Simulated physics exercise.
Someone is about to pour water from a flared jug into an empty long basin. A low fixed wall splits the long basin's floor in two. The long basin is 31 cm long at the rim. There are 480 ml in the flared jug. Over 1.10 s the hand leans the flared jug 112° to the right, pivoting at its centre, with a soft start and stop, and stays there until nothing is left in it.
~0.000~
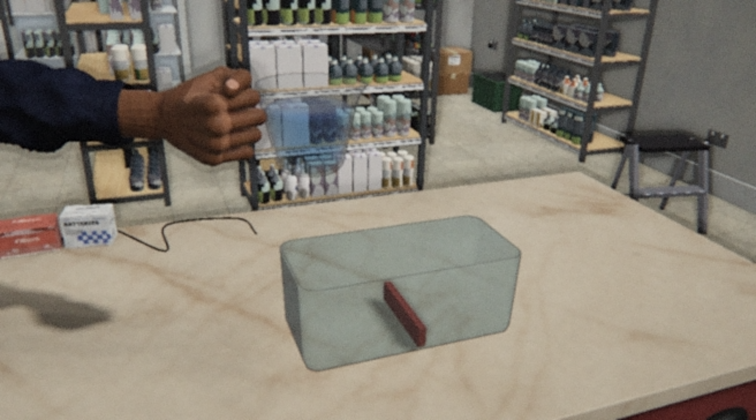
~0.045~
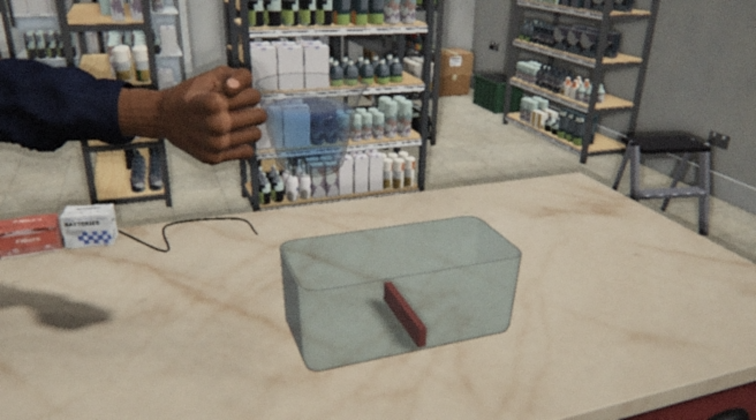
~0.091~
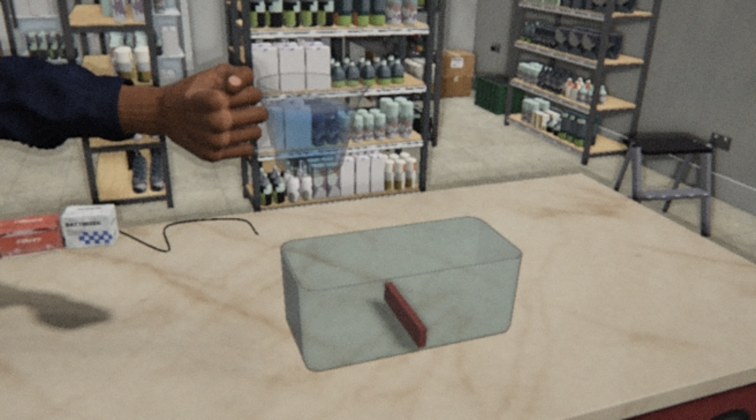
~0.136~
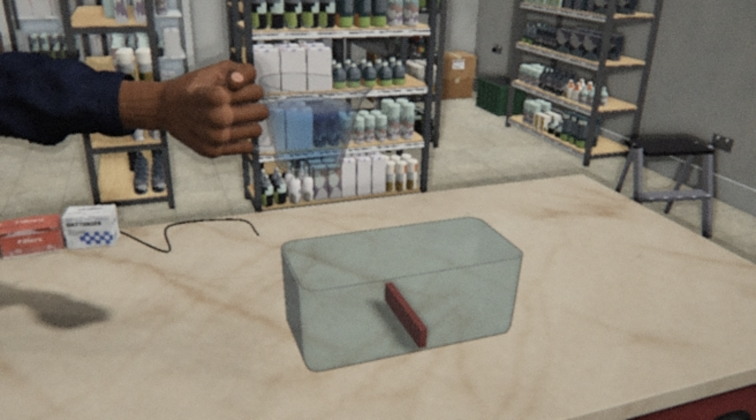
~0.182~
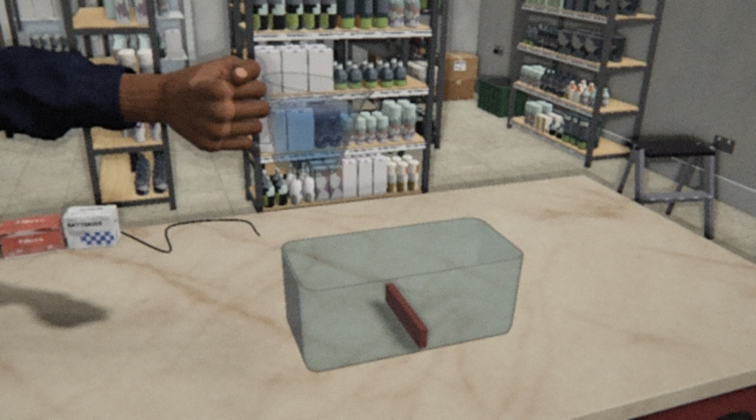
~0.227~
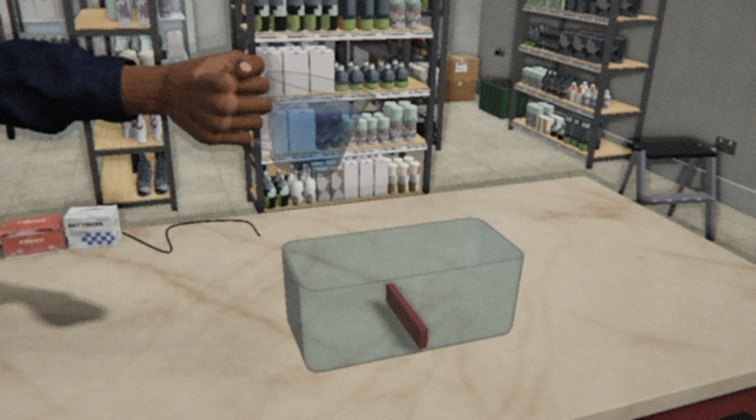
Hand holding a clear flared jug of water above a counter, slowly leaning it slightly right beside a long glassy basin with a red wall.
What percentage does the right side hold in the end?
The far part has some 60 per cent.
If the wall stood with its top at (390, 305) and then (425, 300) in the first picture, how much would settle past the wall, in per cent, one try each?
First 80, then 20 per cent.
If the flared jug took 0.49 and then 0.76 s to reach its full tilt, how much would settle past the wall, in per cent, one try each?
First 30, then 45 per cent.
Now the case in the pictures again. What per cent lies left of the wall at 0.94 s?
Near 18 in a hundred.
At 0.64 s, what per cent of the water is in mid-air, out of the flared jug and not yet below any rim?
Near 26 in a hundred.
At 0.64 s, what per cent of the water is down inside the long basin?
About 3 per cent.
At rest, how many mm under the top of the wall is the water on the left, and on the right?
Left about 22 mm, right about 16 mm.
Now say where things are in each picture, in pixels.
In the first picture, it leans 0°; its right rim is at (368, 82); the water meets the walls at (264, 108) and (349, 103); the long basin's rim runs from (290, 267) to (499, 235); the wall's top is at (404, 304).
In the second picture, it leans 0°; its right rim is at (368, 82); the water meets the walls at (264, 108) and (349, 103).
In the third picture, it leans 2°; its right rim is at (369, 84); the water meets the walls at (265, 108) and (350, 103).
In the fourth picture, it leans 4°; its right rim is at (371, 86); the water meets the walls at (266, 107) and (352, 104).
In the fifth picture, it leans 7°; its right rim is at (373, 90); the water meets the walls at (268, 108) and (353, 103).
In the sixth picture, it leans 11°; its right rim is at (375, 94); the water meets the walls at (271, 108) and (357, 105).
After 0.64 s the tilt is 70° and 71 per cent is still to pour, 0 is left of the wall and 3 right of it.
After 0.94 s the tilt is 106° and 7 per cent is still to pour, 18 is left of the wall and 55 right of it.
After 1.26 s the tilt is 112° and 0 per cent is still to pour, 38 is left of the wall and 60 right of it.
After 1.60 s the tilt is 112° and 0 per cent is still to pour, 38 is left of the wall and 60 right of it.
In the end 38 per cent lies left of the wall, 60 right of it and 2 outside.
